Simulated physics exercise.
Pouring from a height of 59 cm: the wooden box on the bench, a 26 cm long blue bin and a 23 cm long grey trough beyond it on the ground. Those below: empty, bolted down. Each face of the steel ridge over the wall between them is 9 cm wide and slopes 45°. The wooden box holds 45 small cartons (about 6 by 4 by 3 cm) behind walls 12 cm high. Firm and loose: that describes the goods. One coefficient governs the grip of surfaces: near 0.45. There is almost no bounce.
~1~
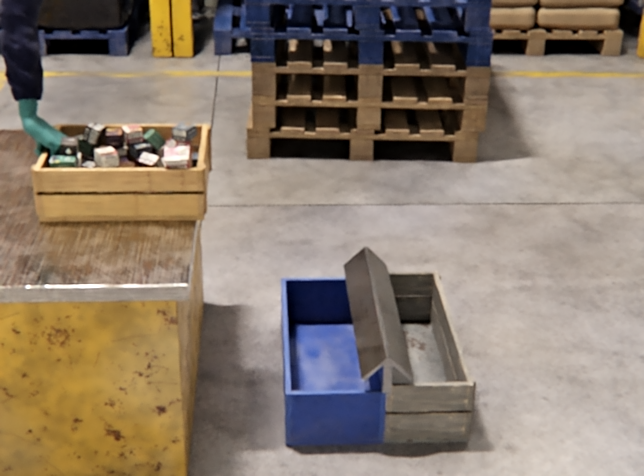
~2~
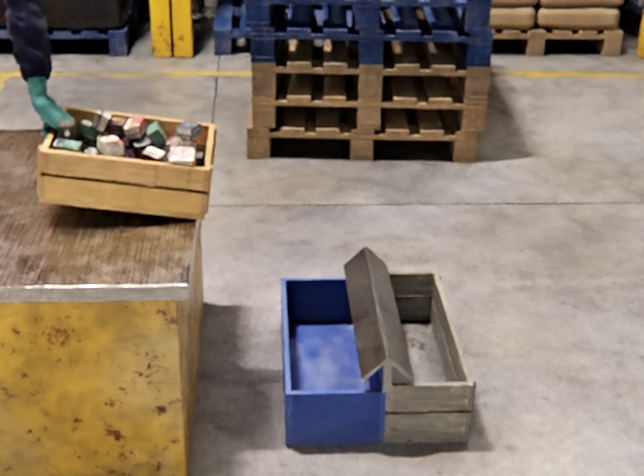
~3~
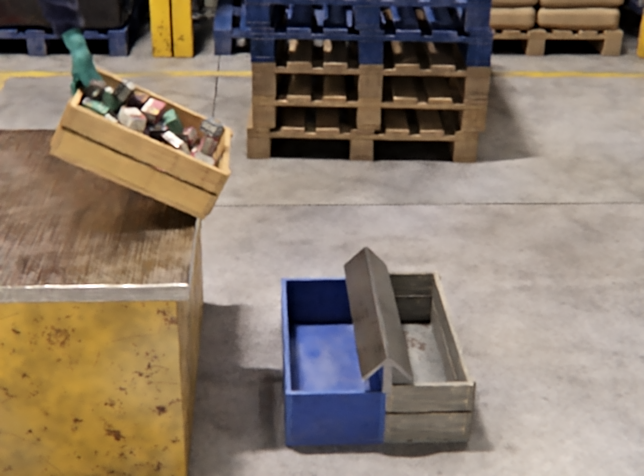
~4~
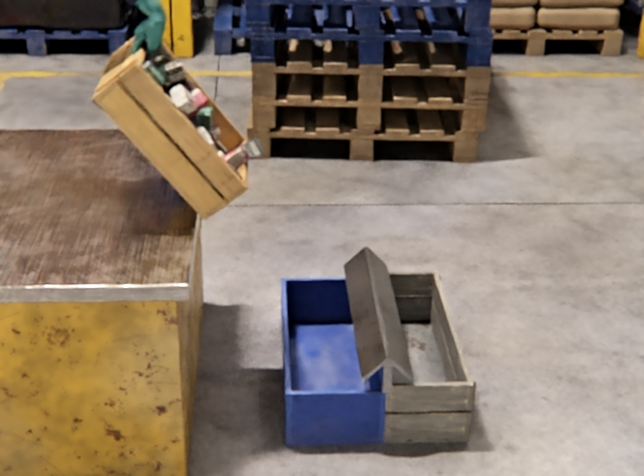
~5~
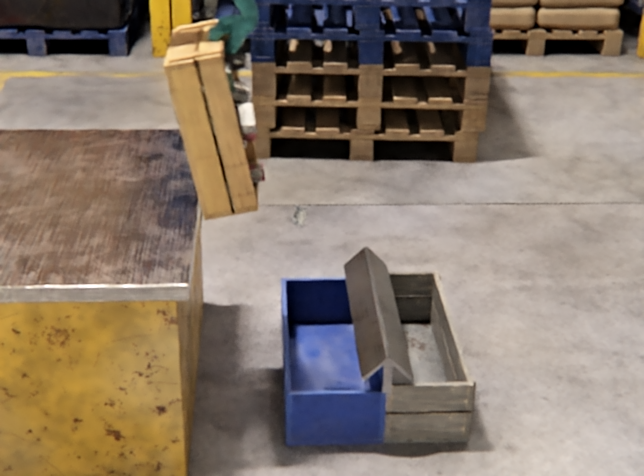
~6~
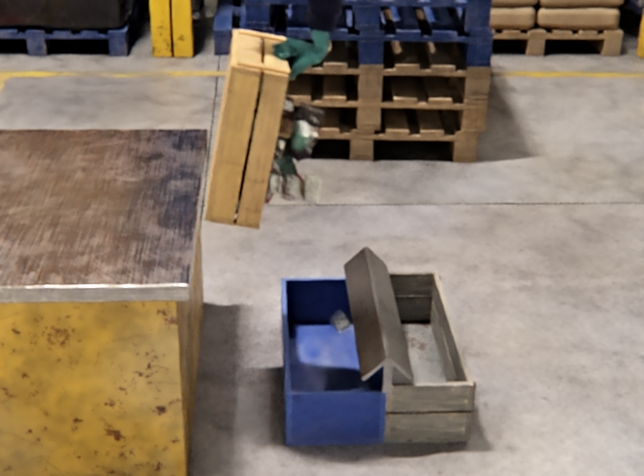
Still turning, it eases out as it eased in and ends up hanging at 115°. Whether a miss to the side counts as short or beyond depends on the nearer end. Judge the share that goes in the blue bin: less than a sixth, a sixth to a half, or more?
Into the blue bin go most of them in the end.
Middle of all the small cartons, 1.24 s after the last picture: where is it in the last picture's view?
Around (335, 370).
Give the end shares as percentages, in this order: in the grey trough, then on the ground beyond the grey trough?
20 and 0 %.
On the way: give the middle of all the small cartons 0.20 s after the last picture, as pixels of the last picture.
(323, 265).
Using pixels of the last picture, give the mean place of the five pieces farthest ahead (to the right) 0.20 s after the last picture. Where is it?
They're centred near (404, 295).
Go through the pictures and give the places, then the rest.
In the first picture (each is followed by its nearest rim corner in this view), wooden box, (40, 169); blue bin, (291, 393); 0° from level; none out.
The second picture shows wooden box, (46, 150); 8° from level.
The third picture shows wooden box, (77, 106); 27° from level.
The fourth picture shows wooden box, (141, 67); 52° from level; 1 out, the lowest carton at (254, 149).
The fifth picture shows wooden box, (223, 60); 78° from level; 2 out, the lowest carton at (299, 216).
The sixth picture shows wooden box, (288, 81); blue bin, (291, 393); 101° from level; 9 out, the lowest carton at (340, 322).
Then, 0.20 s after the last picture, tilt 115°; 13 still in the wooden box, 3 in the blue bin and 29 in the air.
Then, 0.45 s after the last picture, tilt 115°; 5 still in the wooden box, 21 in the blue bin, 8 in the grey trough, 1 on the ground short of the blue bin and 10 in the air.
Then, 0.79 s after the last picture, tilt 115°; 1 still in the wooden box, 32 in the blue bin, 8 in the grey trough, 1 on the ground short of the blue bin and 3 in the air.
Outcome (1.24 s after the last picture), 36 in the blue bin, 8 in the grey trough and 1 on the ground short of the blue bin. Asked share, 36 of 45, 80 per cent.
